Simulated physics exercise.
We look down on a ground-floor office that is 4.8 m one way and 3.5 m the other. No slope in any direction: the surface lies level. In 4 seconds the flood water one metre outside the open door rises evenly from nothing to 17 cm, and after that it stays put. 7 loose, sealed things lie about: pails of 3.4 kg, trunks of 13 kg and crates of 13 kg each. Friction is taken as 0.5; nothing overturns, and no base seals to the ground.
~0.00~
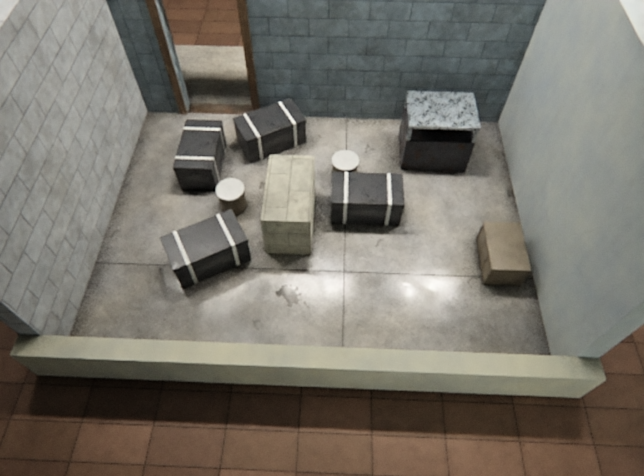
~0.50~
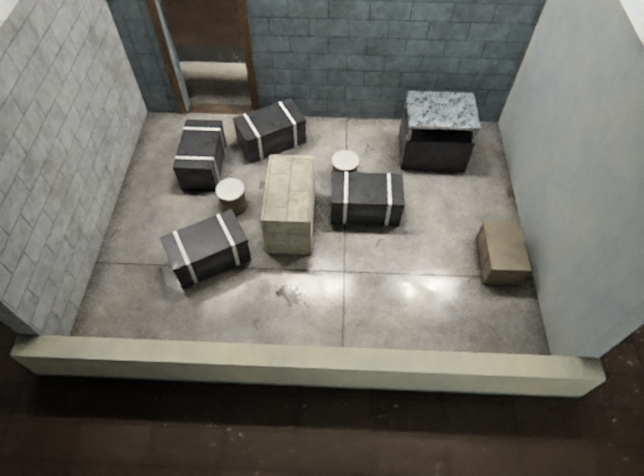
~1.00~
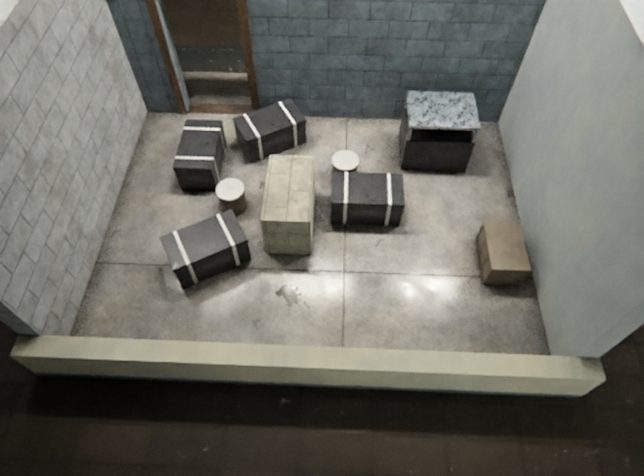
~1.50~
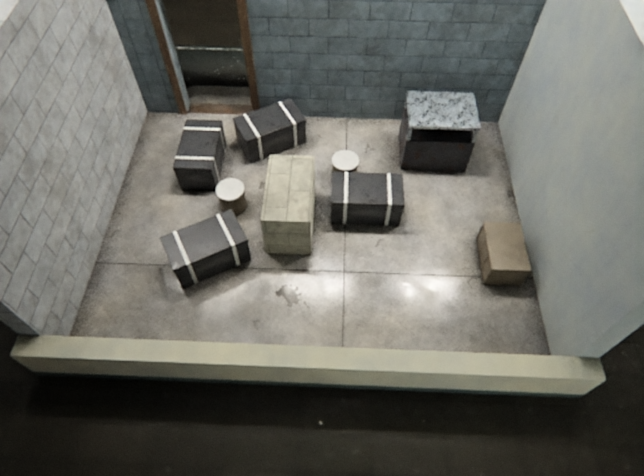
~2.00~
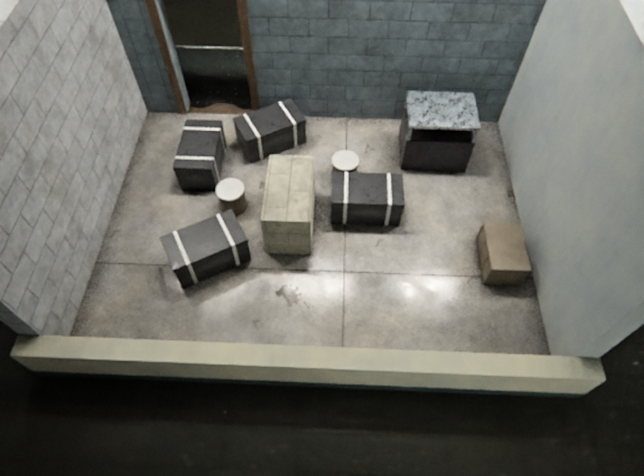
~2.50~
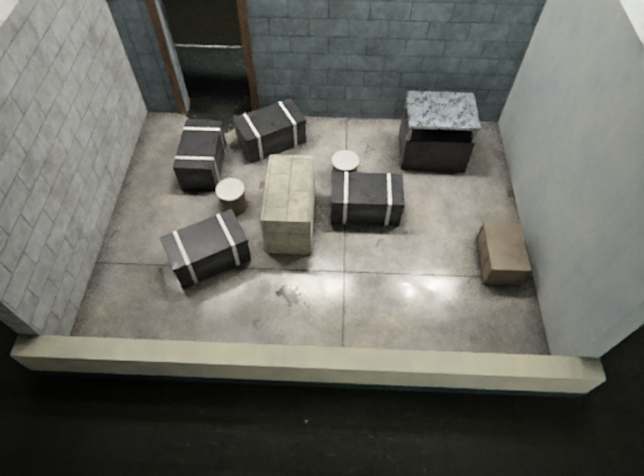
We see a small walled room from above, with banded dark trunks, pale and brown boxes and round pails standing still on a grey floor, while the tiled ground outside and beyond the doorway darkens to near black.
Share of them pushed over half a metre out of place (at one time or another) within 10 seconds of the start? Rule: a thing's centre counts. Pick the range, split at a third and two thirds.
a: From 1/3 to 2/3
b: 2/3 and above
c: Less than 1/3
(a) From 1/3 to 2/3.
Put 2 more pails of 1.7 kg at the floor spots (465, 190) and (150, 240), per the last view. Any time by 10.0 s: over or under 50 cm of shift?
So the first ends up within that distance while the second ends up beyond that distance.
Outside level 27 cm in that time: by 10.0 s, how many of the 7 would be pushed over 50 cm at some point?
Then the count would be 5.
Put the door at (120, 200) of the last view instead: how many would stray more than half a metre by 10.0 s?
You'd get 5 in that case.
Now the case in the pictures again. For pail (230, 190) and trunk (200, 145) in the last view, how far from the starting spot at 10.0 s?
Respectively 140 and 200 cm.
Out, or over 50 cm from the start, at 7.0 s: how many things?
3.
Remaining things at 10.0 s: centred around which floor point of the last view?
I'd put it close to (346, 237) in the last view.
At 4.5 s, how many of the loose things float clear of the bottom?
Total: 0.
After 3.5 s 0 of 7 are over 50 cm from their spots; 0 afloat.
After 4.5 s 0 of 7 are over 50 cm from their spots; 0 afloat.
After 7.0 s 3 of 7 are over 50 cm from their spots; 3 afloat.
After 10.0 s 3 of 7 are over 50 cm from their spots, and 3 have been at some point; 1 afloat.
